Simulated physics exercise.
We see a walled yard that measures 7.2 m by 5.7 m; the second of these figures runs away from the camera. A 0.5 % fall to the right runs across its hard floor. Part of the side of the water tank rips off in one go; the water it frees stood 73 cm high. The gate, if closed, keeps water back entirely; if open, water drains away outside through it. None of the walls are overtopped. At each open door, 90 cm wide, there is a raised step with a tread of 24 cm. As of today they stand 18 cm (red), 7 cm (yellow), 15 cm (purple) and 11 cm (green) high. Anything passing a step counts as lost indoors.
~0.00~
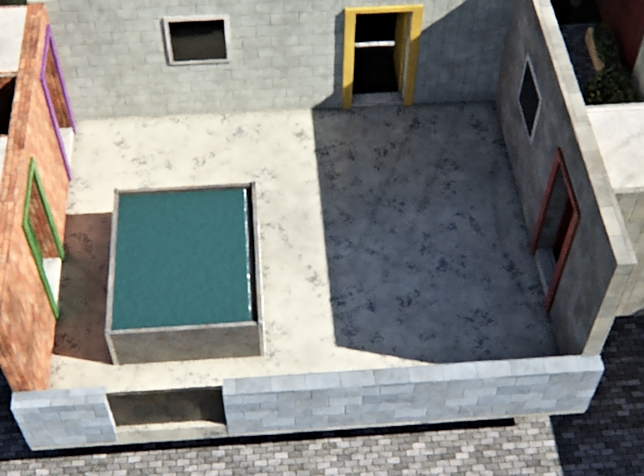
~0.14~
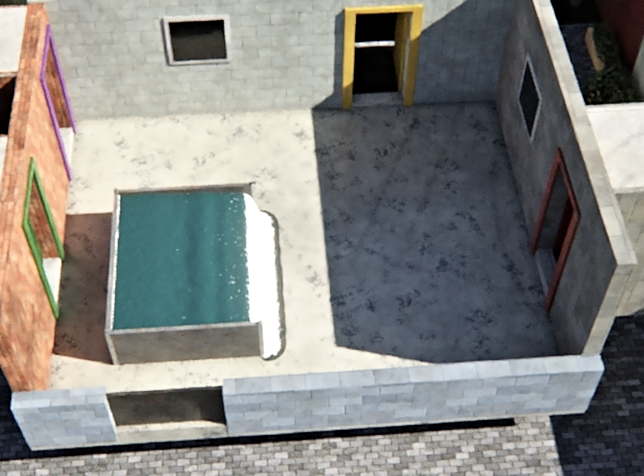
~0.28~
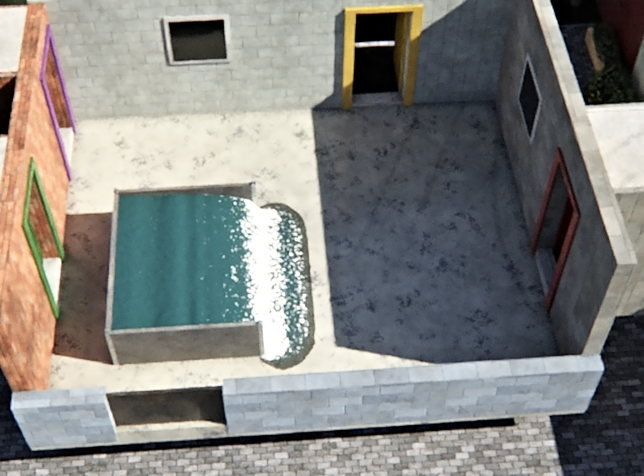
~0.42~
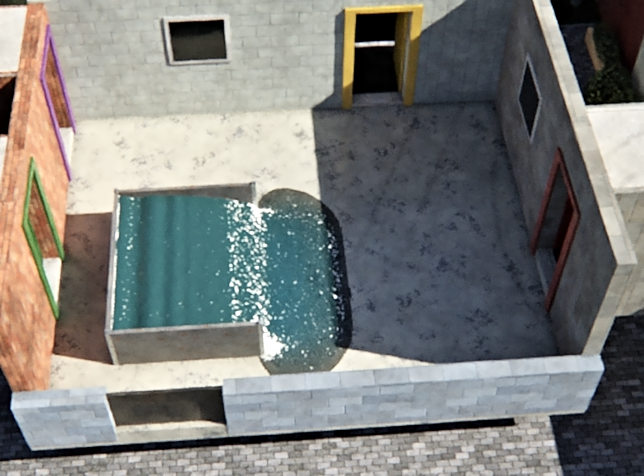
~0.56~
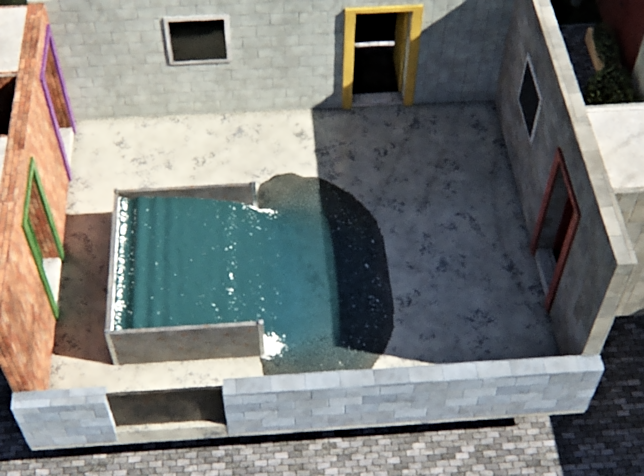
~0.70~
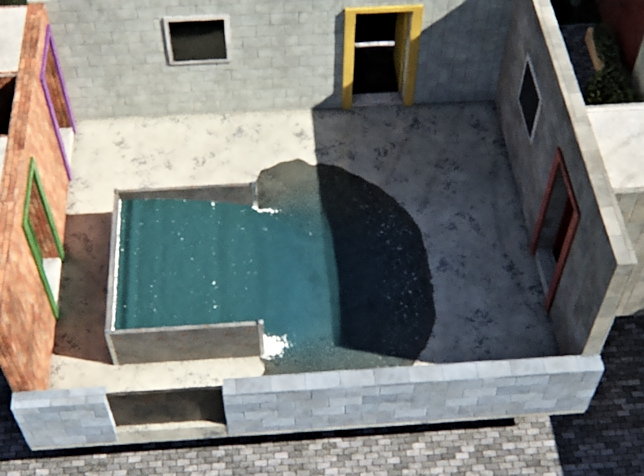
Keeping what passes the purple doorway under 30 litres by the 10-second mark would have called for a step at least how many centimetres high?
It would have called for about 11.5 cm.
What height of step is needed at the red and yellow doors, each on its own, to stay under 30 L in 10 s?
Roughly 31 cm at red and 12.0 cm at yellow.
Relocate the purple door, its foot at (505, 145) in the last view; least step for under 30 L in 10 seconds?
About 18 cm.
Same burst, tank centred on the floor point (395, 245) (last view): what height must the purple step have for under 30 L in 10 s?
Then it needs to be around 8.5 cm high.
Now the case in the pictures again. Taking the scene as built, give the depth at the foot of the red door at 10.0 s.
Some 8.5 cm.
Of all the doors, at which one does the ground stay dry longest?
I'd say the green door.
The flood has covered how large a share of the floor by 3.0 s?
Some 60 per cent is wet.
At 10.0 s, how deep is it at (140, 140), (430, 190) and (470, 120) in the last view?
The depths come to about 14, 8 and 8 cm.
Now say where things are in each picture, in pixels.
Still water, 73 cm deep, in the water tank at (185, 257); the purple door at (59, 111) is dry, in the first picture.
The gap is at (257, 273), the front 0.3 m out at (281, 328); the back of the water tank holds 73 cm, in the second picture.
The front is at (310, 326), 0.7 m from the gap at (257, 274); 1.7 m2 of floor is wet, 73 cm left at the back, in the third picture.
The gap is at (257, 275), the front 1.3 m out at (347, 324); the back of the water tank holds 70 cm, in the fourth picture.
Water pours out at (257, 276) and has run 1.9 m, to (387, 318); about 9 cm deep outside, 62 cm at the back, in the fifth picture.
Water pours out at (257, 276) and has run 2.5 m, to (429, 319); about 8 cm deep outside, 63 cm at the back; the purple door at (59, 111), 4.1 m from the gap, is still 3.3 m from the nearest water, in the sixth picture.
After 1.4 s water covers 55 % of the floor, deepest (28 cm) near (268, 318); it has not reached the purple door.
After 3.0 s water covers 60 % of the floor, deepest (40 cm) near (488, 112); it has not reached the purple door.
After 10.0 s water covers 100 % of the floor, deepest (16 cm) near (47, 420); 13 cm at the purple door, 6 litres in over its 15 cm step.
At the purple door as built, the water arrived by 6.5 s and peaked near 18 cm at 7.2 s.
With a step of 9.5 cm, 55 litres would have come in within the 10 s; with 13 cm, 18 litres. So under 30 litres takes about 11.5 cm.
